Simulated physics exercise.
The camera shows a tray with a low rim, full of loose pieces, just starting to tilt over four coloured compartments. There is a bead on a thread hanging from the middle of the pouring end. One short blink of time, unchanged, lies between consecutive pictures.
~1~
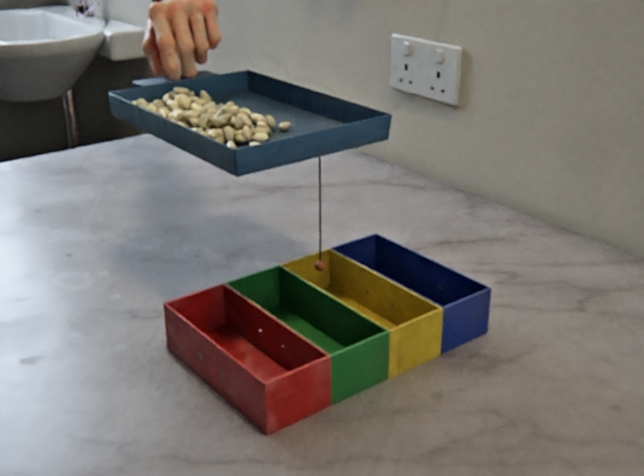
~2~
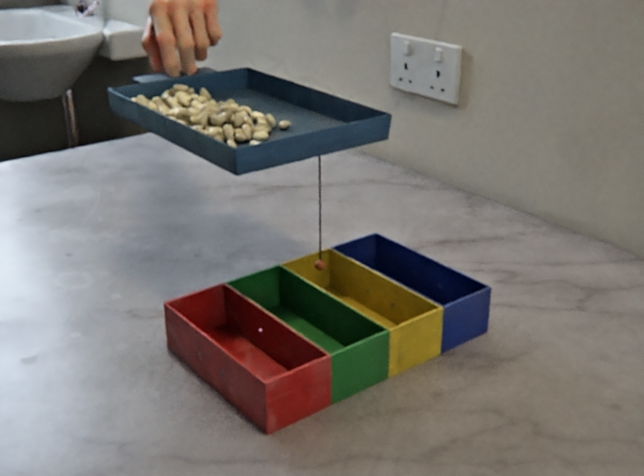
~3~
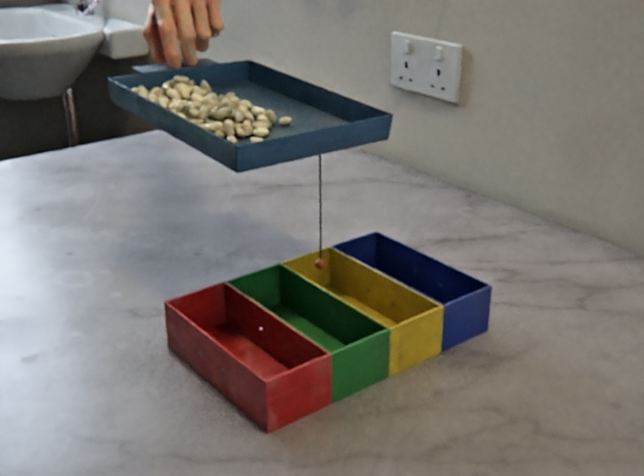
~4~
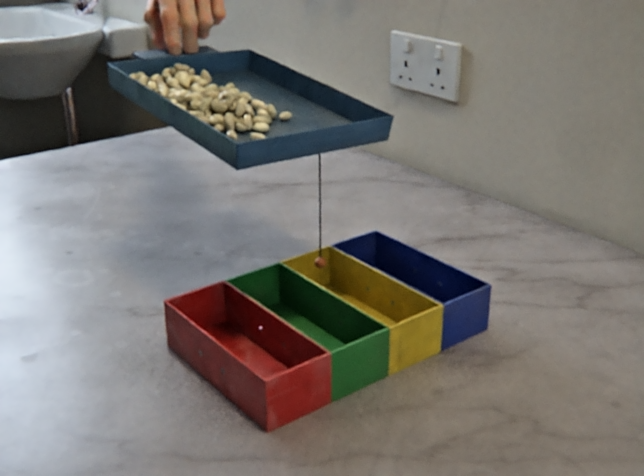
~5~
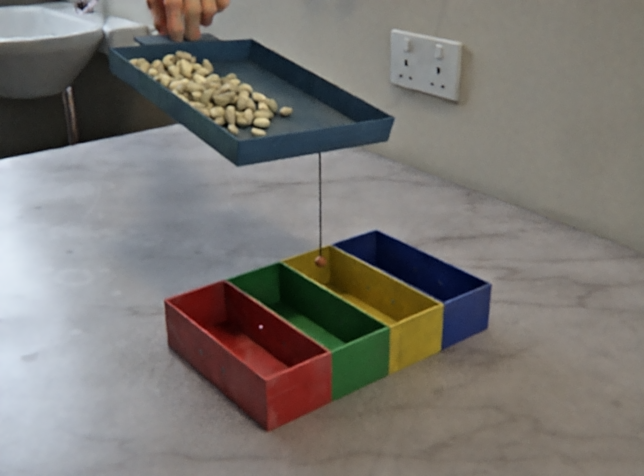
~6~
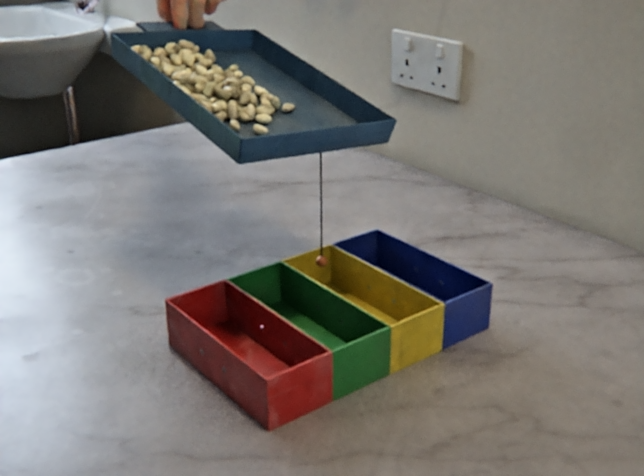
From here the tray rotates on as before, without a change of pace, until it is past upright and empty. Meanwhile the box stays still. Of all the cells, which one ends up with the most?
The blue one ends up with the most.
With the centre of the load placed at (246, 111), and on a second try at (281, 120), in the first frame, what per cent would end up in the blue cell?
60 and 80 per cent.
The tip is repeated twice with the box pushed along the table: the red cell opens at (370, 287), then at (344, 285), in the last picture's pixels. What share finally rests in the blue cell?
About 0 per cent, then about 0 per cent.
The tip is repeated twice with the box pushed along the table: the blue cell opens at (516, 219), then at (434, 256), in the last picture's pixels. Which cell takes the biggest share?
Result 1: The cell in red. Result 2: The yellow cell.
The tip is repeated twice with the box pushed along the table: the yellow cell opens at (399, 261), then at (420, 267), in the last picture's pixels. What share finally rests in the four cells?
It would be roughly 100 per cent in the first placement and roughly 100 per cent in the second.
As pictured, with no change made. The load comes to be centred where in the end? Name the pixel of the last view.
Resting centre, last frame: Roughly (405, 301).
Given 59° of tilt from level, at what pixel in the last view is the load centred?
Near (332, 100).
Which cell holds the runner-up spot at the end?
After the leader, it is the cell in yellow.
Soon, tray tipped steeply; nearly all on the tray; a stray few in the blue cell; a stray few falling or outside the box.
A while on, tray tipped right over; about two thirds on the tray; a small part in the blue cell; a stray few in the yellow cell; about a quarter falling or outside the box.
Towards the end, tray tipped past a quarter turn; about two thirds in the blue cell; about a quarter in the yellow cell; a stray few falling or outside the box.
Finally, tray tipped past a quarter turn; about two thirds in the blue cell; about a quarter in the yellow cell; none in the red cell; none in the green cell; a stray few outside the box.
